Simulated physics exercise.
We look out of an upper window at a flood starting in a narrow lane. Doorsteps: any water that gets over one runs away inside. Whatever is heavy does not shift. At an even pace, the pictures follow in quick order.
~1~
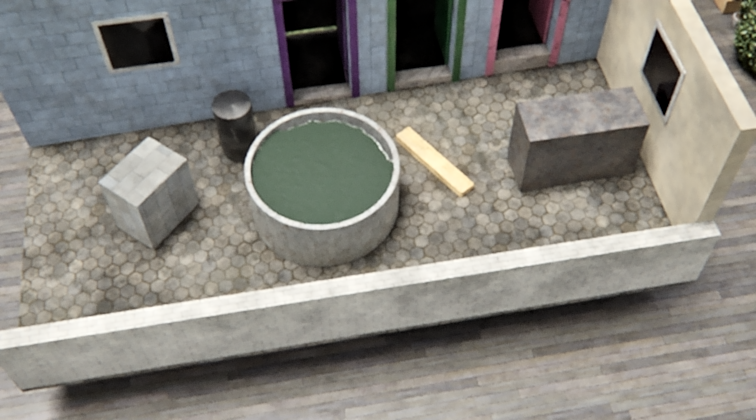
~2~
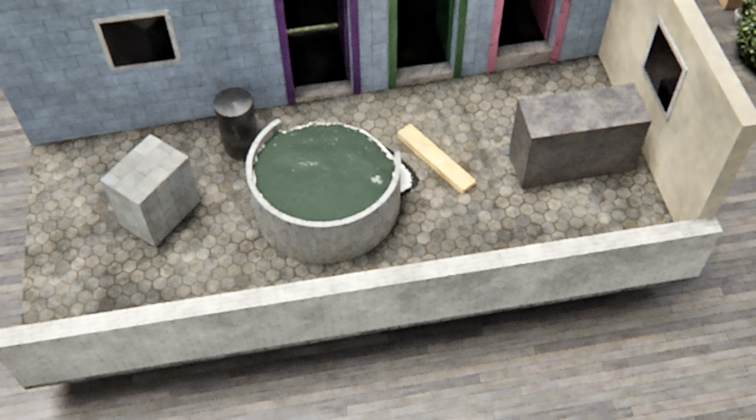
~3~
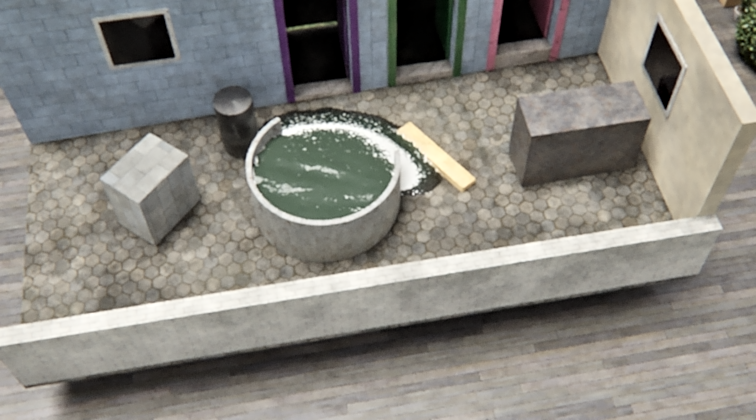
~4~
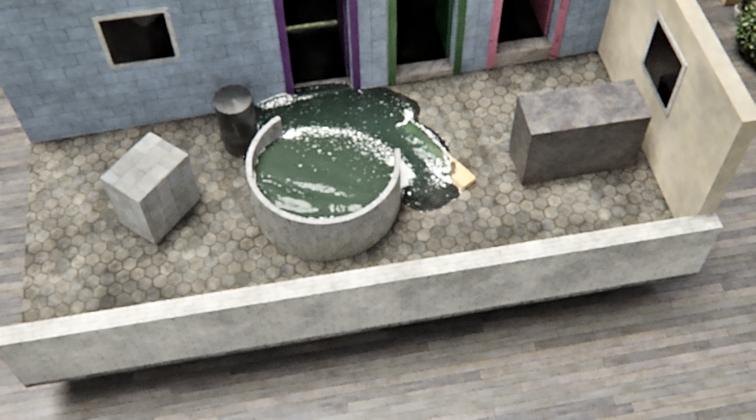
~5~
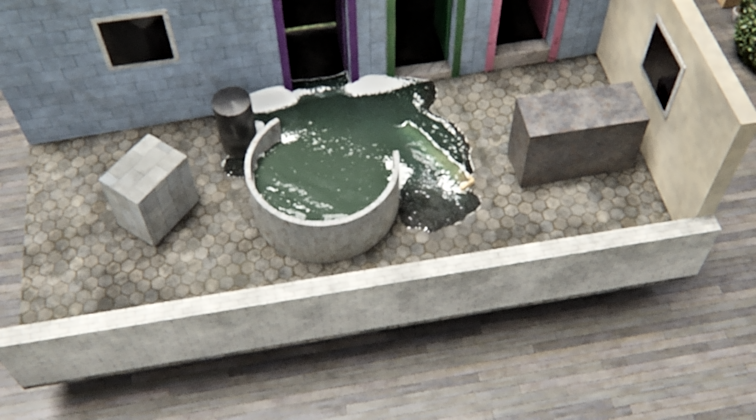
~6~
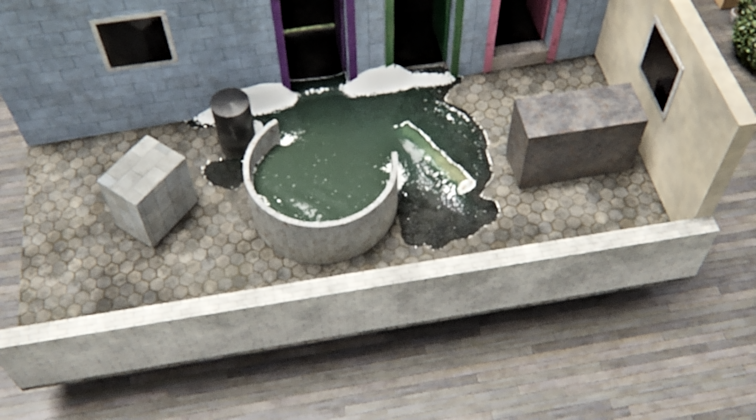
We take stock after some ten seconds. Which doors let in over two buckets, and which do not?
Here is how it goes: The pink door does not, the green door does, the purple door does.
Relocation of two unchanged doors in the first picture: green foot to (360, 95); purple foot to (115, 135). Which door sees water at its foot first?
It would be the green one.
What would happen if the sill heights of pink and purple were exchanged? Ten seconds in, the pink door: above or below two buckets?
Result - pink crosses the line.
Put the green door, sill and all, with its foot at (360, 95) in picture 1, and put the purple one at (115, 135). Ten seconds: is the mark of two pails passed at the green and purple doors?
First the green door, which crosses the line, then the purple door, which stays on the safe side.
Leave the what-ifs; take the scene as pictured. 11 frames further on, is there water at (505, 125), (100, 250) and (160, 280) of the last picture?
Lab note, in the order given: Wet through, unwetted, unwetted.
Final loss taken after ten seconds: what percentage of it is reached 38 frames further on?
Around 70 % of the total, roughly.
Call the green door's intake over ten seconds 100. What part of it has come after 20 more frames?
Close to 100 %.
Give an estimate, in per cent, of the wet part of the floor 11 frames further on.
Around 55 percent, give or take.
A moment on, water covers 45 % of the floor; the pink door wet at the sill, nothing in, the green door over two buckets in, the purple door far over two buckets in.
Next, water covers 55 % of the floor; the pink door wet at the sill, nothing in, the green door over two buckets in, the purple door far over two buckets in.
Then, water covers 70 % of the floor; the pink door wet at the sill, nothing in, the green door over two buckets in, the purple door far over two buckets in.
Later, water covers 80 % of the floor; the pink door wet at the sill, nothing in, the green door over two buckets in, the purple door far over two buckets in.
In the end, water covers 85 % of the floor; the pink door wet at the sill, nothing in, the green door over two buckets in, the purple door far over two buckets in.
